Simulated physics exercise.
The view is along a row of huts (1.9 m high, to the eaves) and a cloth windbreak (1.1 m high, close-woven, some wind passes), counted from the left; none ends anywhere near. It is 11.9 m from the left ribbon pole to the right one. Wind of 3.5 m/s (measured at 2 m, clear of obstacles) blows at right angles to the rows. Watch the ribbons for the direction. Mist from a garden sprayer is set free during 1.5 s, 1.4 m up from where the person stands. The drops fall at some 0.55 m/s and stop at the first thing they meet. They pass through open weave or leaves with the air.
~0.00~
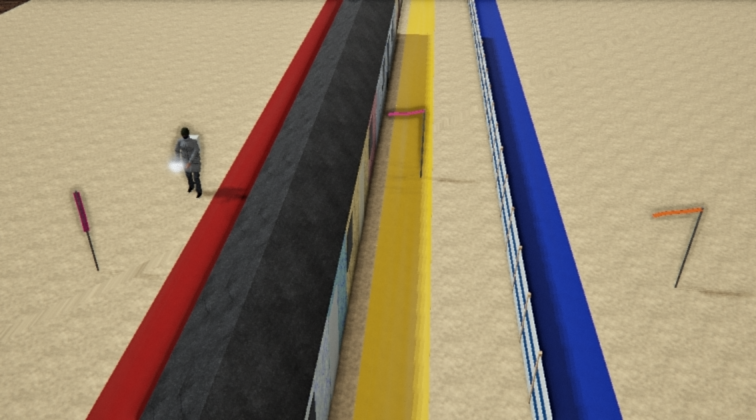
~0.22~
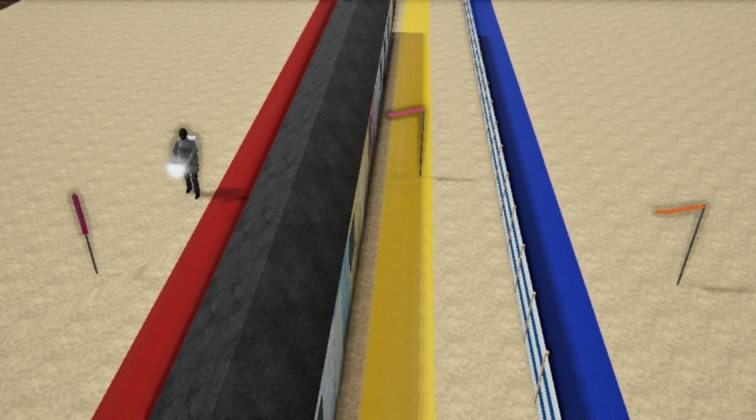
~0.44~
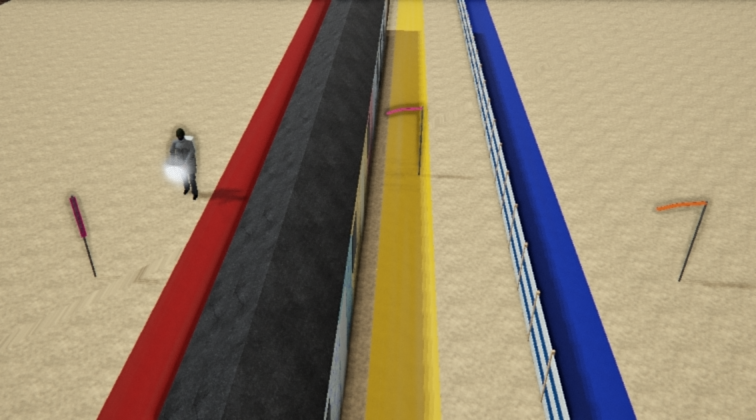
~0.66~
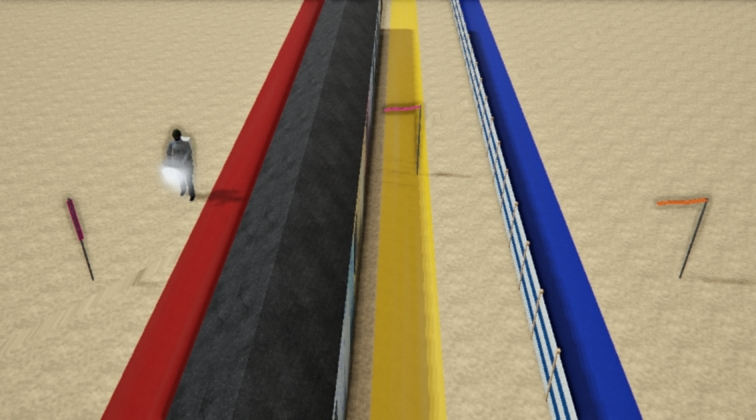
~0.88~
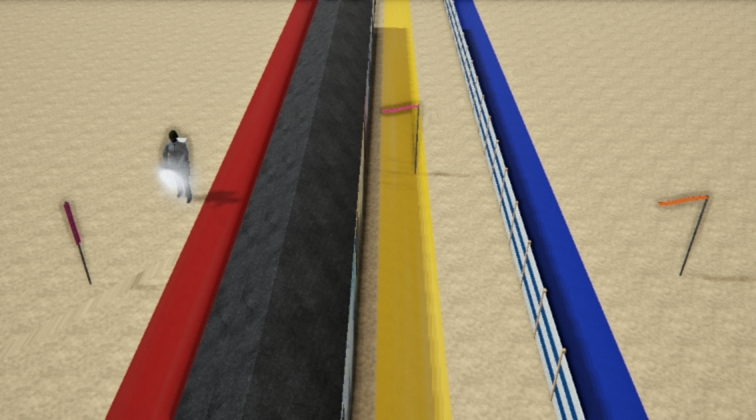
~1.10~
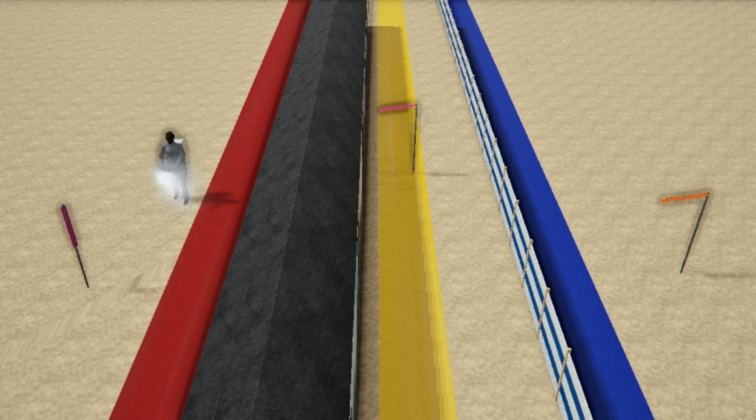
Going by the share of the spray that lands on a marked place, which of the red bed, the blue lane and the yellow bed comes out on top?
It is red that catches most.
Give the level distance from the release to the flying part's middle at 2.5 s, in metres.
Roughly 0.5 m.
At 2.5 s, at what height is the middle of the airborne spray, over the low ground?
About 0.8 m.
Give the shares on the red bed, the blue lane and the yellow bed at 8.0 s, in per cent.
Roughly 70 % red, 0 % blue, 0 % yellow.
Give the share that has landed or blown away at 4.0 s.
Near 50 %.
After 2.5 s, 0 % lies on the blue lane, 0 % on the yellow bed and 6 % on the red bed; 10 % has touched down or left; the middle of what still flies is 0.8 m above the low ground, near (189, 195).
After 4.0 s, 0 % lies on the blue lane, 0 % on the yellow bed and 39 % on the red bed; 52 % has touched down or left; the middle of what still flies is 0.6 m above the low ground, near (207, 204).
After 8.0 s, 0 % lies on the blue lane, 0 % on the yellow bed and 72 % on the red bed; 93 % has touched down or left.
After 20.0 s, 0 % lies on the blue lane, 0 % on the yellow bed and 76 % on the red bed; 100 % has touched down or left.
After 45.0 s, 0 % lies on the blue lane, 0 % on the yellow bed and 76 % on the red bed; 100 % has touched down or left.
